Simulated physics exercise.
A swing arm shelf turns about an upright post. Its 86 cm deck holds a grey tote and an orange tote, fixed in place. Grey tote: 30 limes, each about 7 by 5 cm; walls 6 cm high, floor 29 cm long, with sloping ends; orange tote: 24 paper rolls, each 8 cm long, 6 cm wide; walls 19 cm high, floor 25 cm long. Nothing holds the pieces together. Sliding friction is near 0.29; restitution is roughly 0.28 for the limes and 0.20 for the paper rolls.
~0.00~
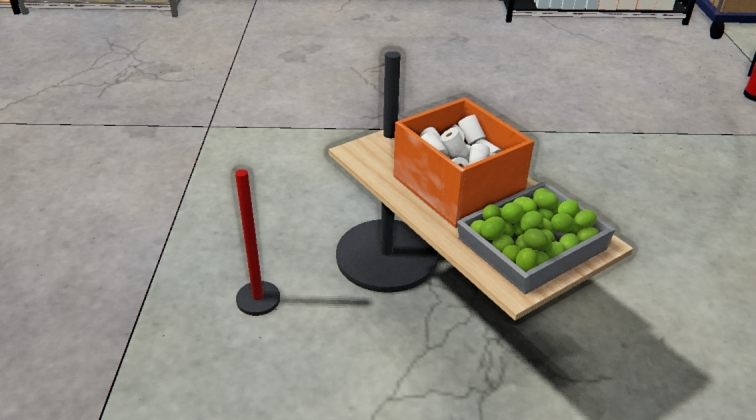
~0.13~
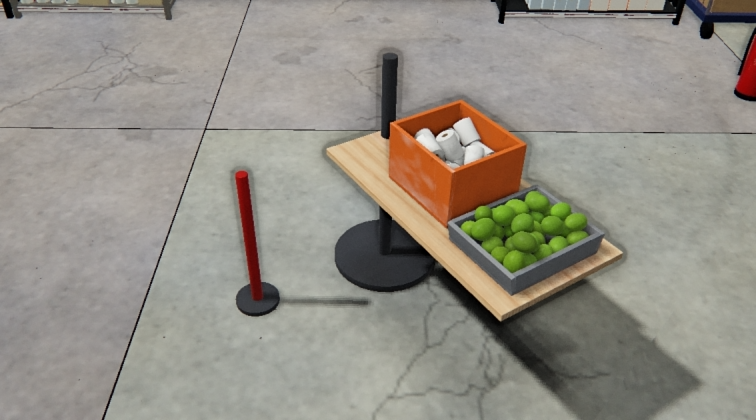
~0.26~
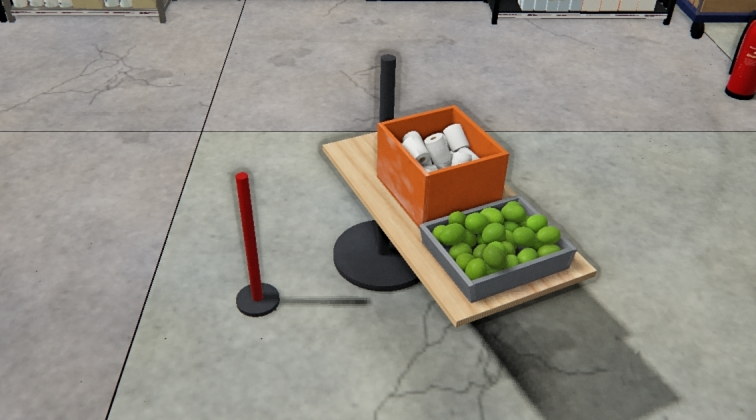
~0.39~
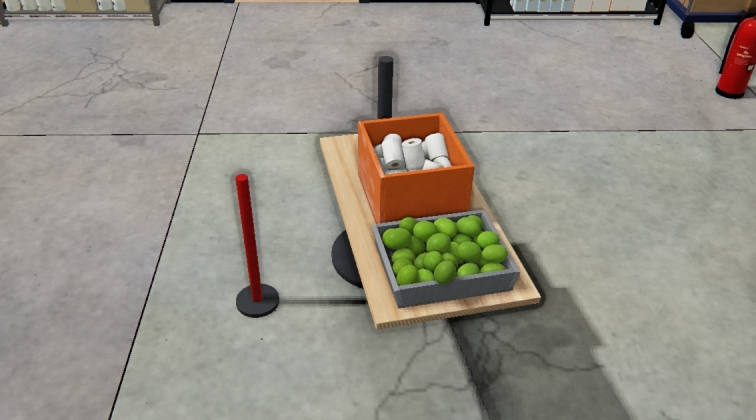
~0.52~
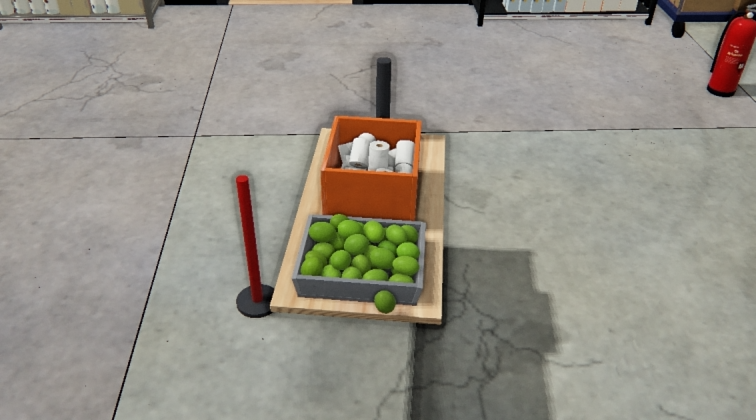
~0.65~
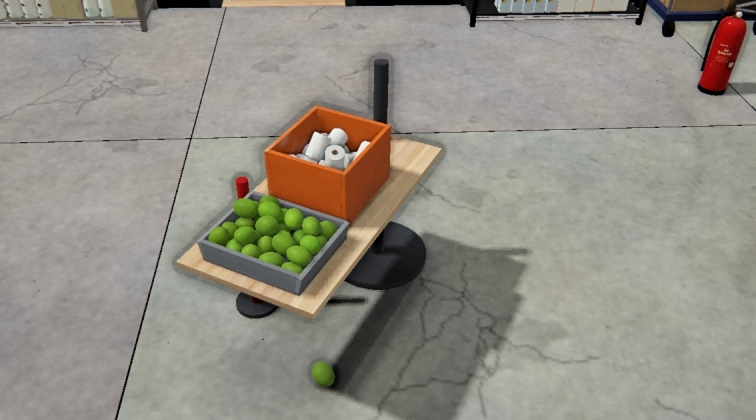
In a warehouse, a wooden shelf carrying an orange box of paper rolls and a grey tray of limes swung leftward around a black post, and one lime dropped out onto the floor.
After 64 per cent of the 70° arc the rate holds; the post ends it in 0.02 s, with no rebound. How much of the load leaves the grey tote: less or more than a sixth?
Over a sixth of the limes leave the grey tote.
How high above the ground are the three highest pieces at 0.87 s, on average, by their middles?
About 72 cm.
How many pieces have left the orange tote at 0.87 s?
About: Orange tote 0.
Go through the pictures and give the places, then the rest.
In the first frame (each is followed by its nearest rim corner in this view; the camera moves round a little), grey tote, (528, 274); orange tote, (464, 169); turned through 0°; none out.
In the second frame, grey tote, (514, 275); orange tote, (455, 170); turned through 3°.
In the third frame, grey tote, (473, 283); orange tote, (429, 174); turned through 11°.
In the fourth frame, grey tote, (399, 288); orange tote, (385, 176); turned through 24°.
In the fifth frame, grey tote, (297, 276); orange tote, (326, 169); turned through 43°; 1 out, the lowest lime at (385, 302).
In the sixth frame, grey tote, (202, 241); orange tote, (269, 151); turned through 65°; 1 out, the lowest lime at (323, 374).
After 0.67 s, the shelf hits the red post.
After 0.75 s, grey tote 28 in, 2 out and orange tote 24 in, 0 out.
After 0.87 s, grey tote 23 in, 7 out and orange tote 24 in, 0 out.
After 1.09 s, grey tote 22 in, 8 out and orange tote 24 in, 0 out.
When it is over (at 1.52 s), grey tote 21 in, 9 out and orange tote 24 in, 0 out. Asked share, 9 of 30, 30 per cent.
